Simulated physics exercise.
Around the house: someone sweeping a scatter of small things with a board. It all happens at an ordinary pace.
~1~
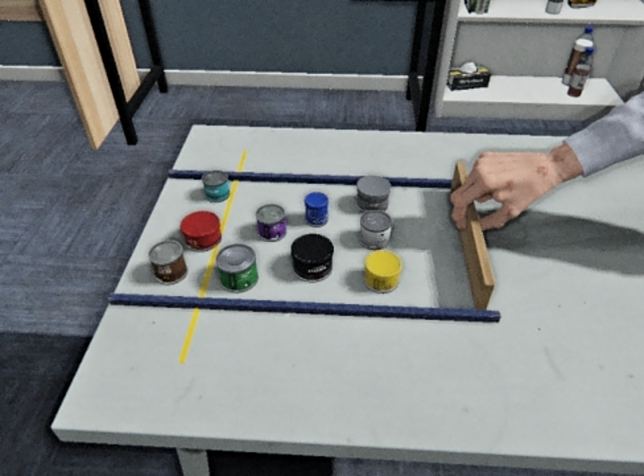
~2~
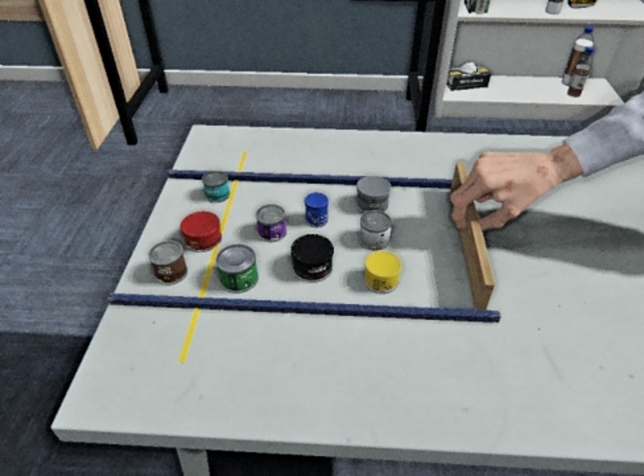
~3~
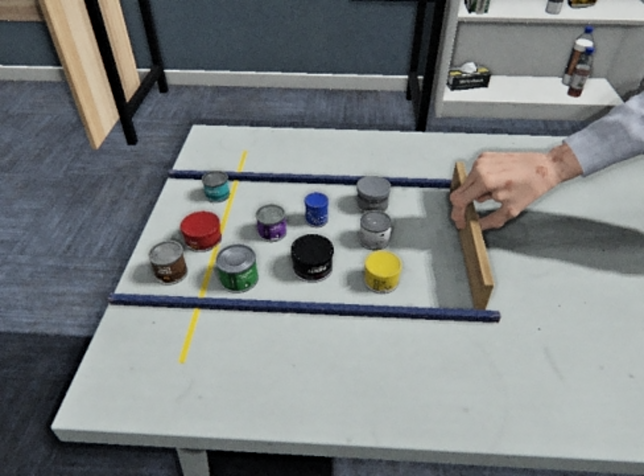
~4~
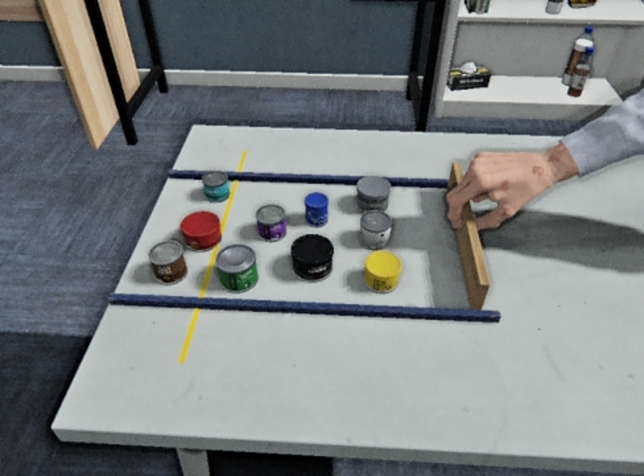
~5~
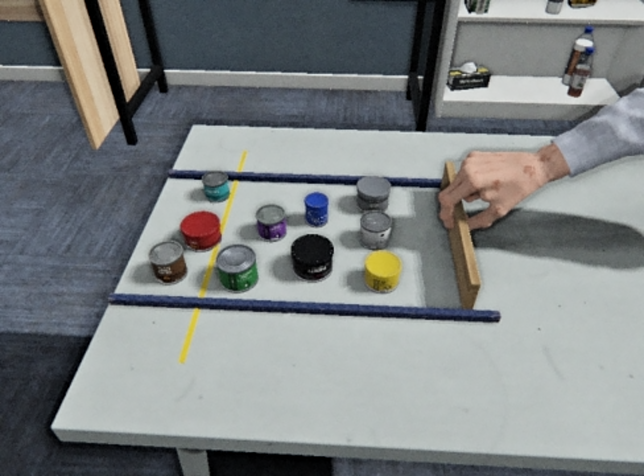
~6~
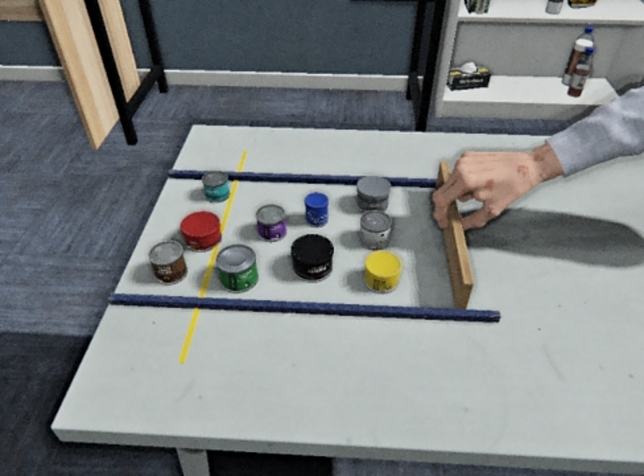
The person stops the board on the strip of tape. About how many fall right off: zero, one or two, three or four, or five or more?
Outcome: The number that fall off is zero.
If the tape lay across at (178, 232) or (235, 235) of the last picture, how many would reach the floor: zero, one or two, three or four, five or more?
The falls would be five or more; zero.
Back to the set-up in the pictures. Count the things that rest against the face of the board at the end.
It touches 5.
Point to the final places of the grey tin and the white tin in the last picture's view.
First (215, 187), then (205, 222).
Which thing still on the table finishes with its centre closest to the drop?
The brown tin.
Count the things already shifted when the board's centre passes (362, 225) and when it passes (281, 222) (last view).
4 and 7.
Early on, none off yet; brown tin at rest near (169, 263); turquoise pot at rest near (216, 187); red tin at rest near (202, 232).
Finally, the number that fall off is zero.
